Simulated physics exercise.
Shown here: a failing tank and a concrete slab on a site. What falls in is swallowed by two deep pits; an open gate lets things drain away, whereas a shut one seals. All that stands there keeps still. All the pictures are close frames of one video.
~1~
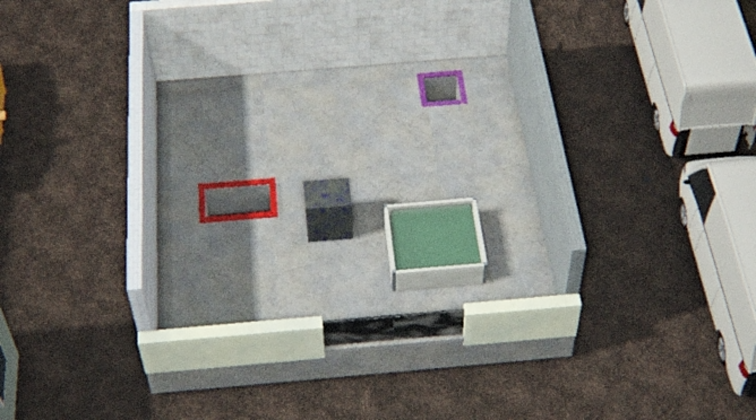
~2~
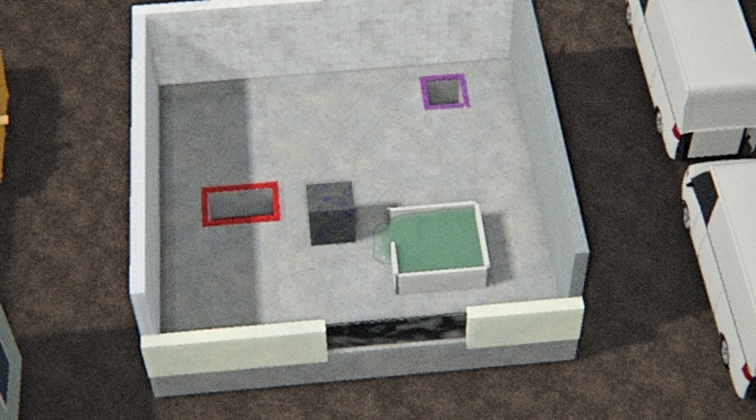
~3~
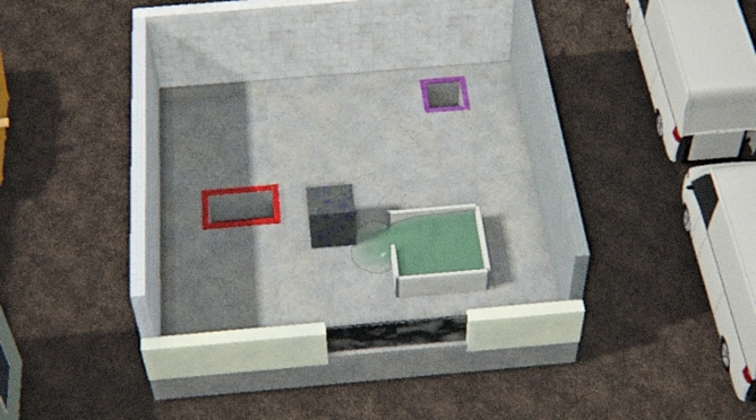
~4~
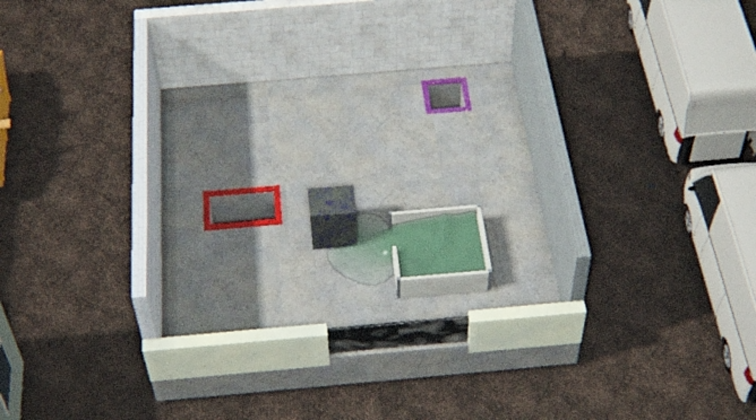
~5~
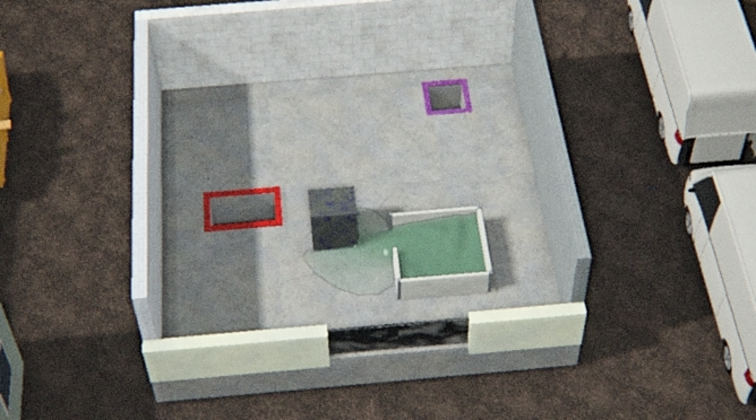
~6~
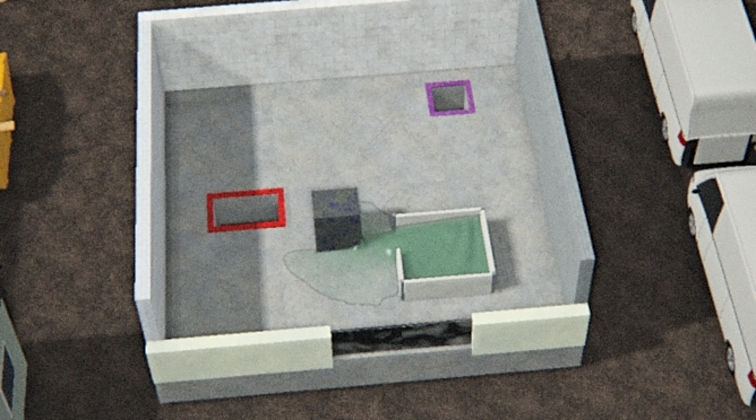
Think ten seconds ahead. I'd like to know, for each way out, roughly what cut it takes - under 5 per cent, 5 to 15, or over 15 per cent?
The gate takes under 5 per cent. The purple pit takes 5 to 15 per cent. The red pit takes under 5 per cent.
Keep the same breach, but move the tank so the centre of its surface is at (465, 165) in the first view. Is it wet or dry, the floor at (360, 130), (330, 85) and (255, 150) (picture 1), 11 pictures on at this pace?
Going through the three spots, I'd say swamped, swamped, swamped.
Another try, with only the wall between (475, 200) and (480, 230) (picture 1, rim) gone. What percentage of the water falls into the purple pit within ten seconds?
The purple pit gets 20 per cent.
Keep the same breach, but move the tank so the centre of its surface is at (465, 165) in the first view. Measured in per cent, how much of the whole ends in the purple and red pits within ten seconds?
Purple 2 %, red 10 %.
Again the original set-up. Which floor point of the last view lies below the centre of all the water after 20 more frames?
At about (356, 248).
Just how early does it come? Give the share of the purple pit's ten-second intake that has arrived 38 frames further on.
Some 45 in a hundred.
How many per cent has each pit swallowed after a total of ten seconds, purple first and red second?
About 8 percent for the first and about 0 percent for the second.
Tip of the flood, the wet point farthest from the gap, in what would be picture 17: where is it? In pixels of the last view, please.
The front should reach about (166, 320).
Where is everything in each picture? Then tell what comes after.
The first frame shows still water in the open tank at (435, 237).
In the second frame, water pours out at (392, 239) and has run to (380, 227).
In the third frame, the front is at (358, 260), out from the gap at (393, 243).
In the fourth frame, water pours out at (394, 244) and has run to (333, 258).
In the fifth frame, the front is at (311, 262), out from the gap at (395, 245).
In the sixth frame, the front is at (292, 264), out from the gap at (398, 246).
A moment on, water covers 15 % of the floor; the gate 0 %, the purple pit 0 %, the red pit 0 %.
Next, water covers 35 % of the floor; the gate 0 %, the purple pit 0 %, the red pit 0 %.
Then, water covers 40 % of the floor; the gate 0 %, the purple pit 1 %, the red pit 0 %.
Later, water covers 40 % of the floor; the gate 0 %, the purple pit 3 %, the red pit 0 %.
In the end, water covers 70 % of the floor; the gate 0 %, the purple pit 7 %, the red pit 1 %.
